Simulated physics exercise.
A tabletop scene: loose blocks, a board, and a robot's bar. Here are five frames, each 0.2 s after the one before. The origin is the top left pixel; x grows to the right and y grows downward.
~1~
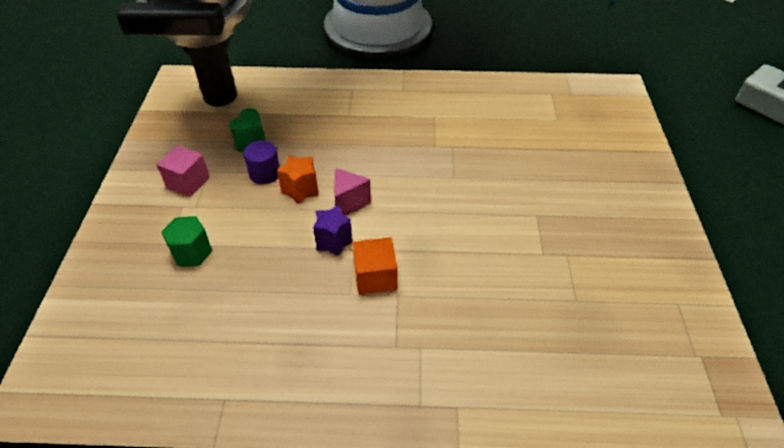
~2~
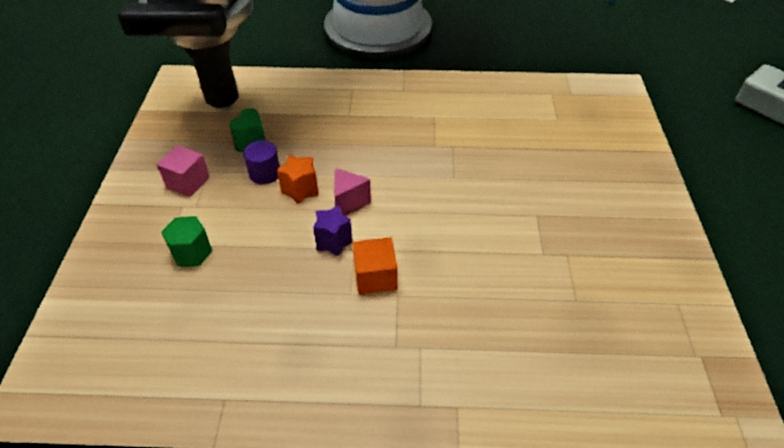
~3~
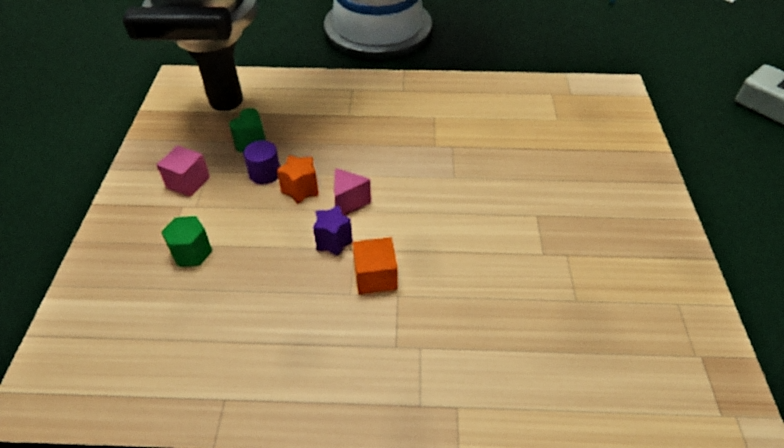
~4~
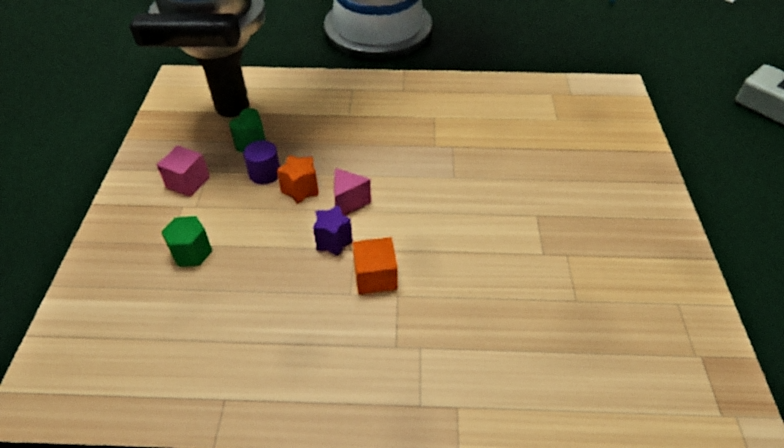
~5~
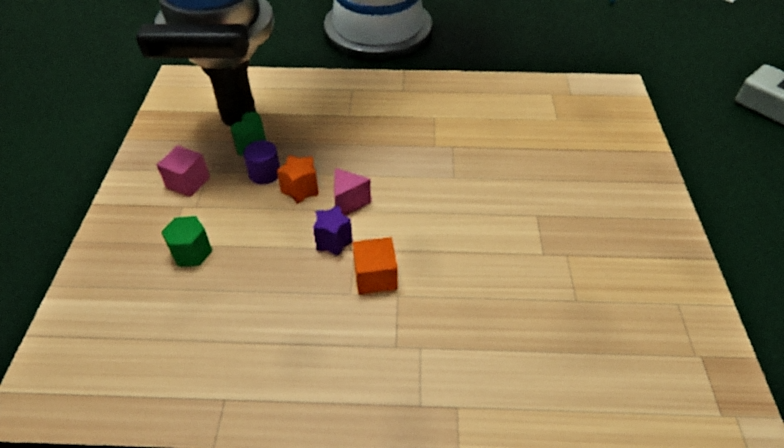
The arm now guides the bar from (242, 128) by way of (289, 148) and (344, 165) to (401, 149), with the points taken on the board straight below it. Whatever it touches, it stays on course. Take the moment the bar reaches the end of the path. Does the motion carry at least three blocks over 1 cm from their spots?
The answer is no.
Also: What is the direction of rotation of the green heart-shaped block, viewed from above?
From above, it turns clockwise.
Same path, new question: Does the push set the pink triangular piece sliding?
No.
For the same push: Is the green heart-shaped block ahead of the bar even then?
No.
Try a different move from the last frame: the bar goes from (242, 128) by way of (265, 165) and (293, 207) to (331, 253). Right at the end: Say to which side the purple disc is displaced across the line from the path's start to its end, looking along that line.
Heads right.
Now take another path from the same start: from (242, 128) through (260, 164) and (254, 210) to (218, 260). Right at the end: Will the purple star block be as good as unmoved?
It seems so.
On the path given first. One third of the way, bar at (289, 138); green heart-shaped block at (267, 143), turned 90° clockwise; purple disc at (257, 166).
Two thirds of the way, bar at (343, 155); green heart-shaped block at (268, 144), turned 100° clockwise; purple disc at (257, 166).
At the end, bar at (402, 139); green heart-shaped block at (268, 144), turned 100° clockwise; purple disc at (257, 166); orange star block still; pink triangular piece still.
